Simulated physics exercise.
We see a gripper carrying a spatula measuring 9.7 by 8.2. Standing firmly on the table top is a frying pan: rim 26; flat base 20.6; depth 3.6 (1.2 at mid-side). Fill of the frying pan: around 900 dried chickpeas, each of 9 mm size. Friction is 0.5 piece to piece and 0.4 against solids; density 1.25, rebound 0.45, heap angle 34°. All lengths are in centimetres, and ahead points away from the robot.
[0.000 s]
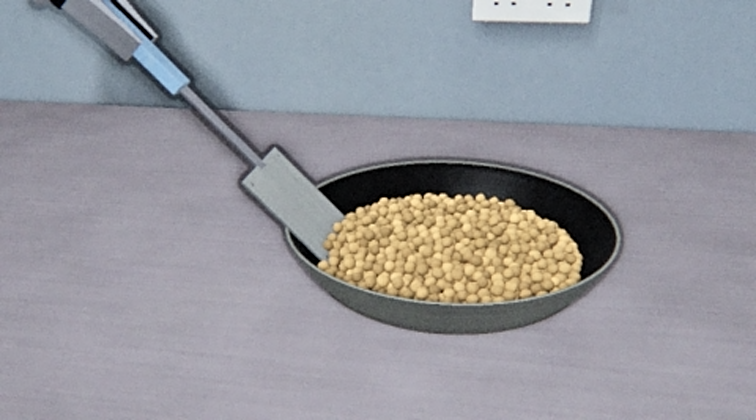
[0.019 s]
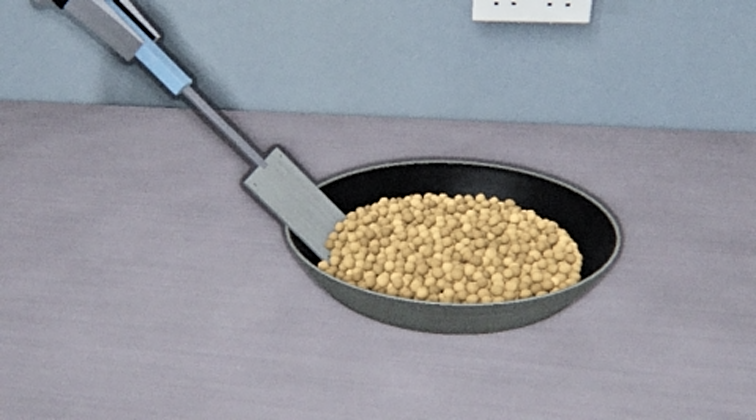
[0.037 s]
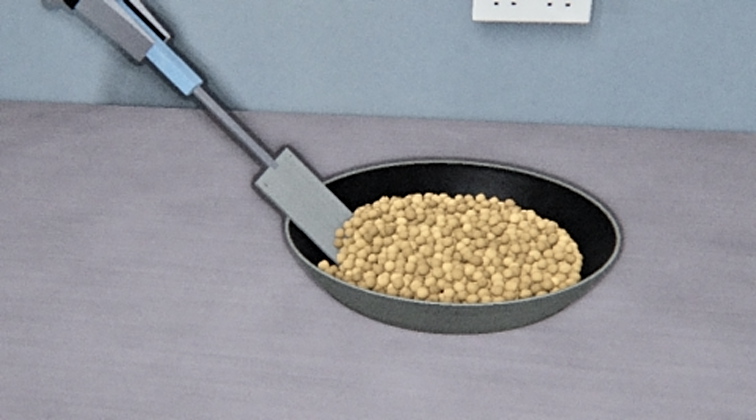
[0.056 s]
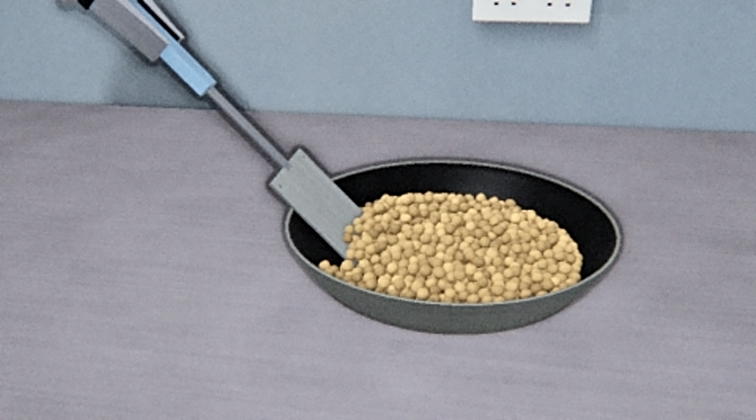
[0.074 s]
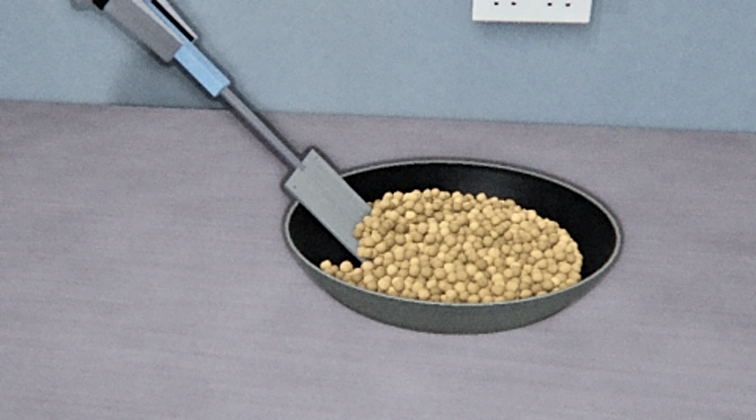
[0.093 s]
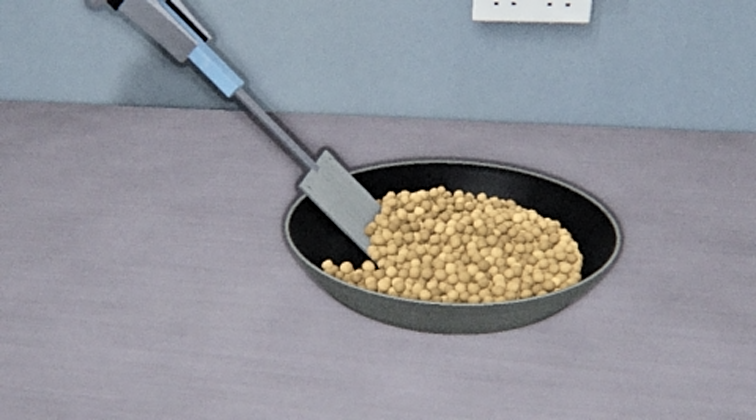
On a grey table top against a blue wall, a gripper holds a spatula angled into the left side of a black frying pan heaped with chickpeas. The spatula slides a short way right, pushing the near edge of the heap inward, while a few chickpeas remain behind at the pan's left.
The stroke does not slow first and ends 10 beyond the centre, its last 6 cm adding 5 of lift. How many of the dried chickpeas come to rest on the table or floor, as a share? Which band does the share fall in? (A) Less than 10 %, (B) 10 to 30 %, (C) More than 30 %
Answer: B.
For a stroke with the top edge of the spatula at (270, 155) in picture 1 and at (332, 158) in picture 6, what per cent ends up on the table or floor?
Roughly 15 %.
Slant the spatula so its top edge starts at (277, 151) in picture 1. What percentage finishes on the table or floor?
15 percent or so.
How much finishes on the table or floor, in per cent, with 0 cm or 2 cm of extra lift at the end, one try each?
Try one gives about 20 in a hundred, try two about 20 in a hundred.
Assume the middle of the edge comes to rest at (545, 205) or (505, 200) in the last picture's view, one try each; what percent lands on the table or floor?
First try about 5 percent, second about 0 percent.
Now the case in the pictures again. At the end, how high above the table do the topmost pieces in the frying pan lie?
4.5 cm.
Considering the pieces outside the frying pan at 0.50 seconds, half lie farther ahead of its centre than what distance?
I'd say some 22 centimetres.
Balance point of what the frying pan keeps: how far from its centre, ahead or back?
4.0 cm ahead.
By 0.18 s, sloping 46°, highest piece 5 above the table; 900 in the frying pan.
By 0.26 s, sloping 46°, highest piece 6 above the table; 900 in the frying pan.
By 0.50 s, sloping 46°, highest piece 4 above the table; 776 in the frying pan, 124 on the table or floor.
By 1.55 s, sloping 46°, highest piece 4 above the table; 776 in the frying pan, 124 on the table or floor.
Final count, 776 in the frying pan, 124 on the table or floor. That is 14 % on the table or floor.
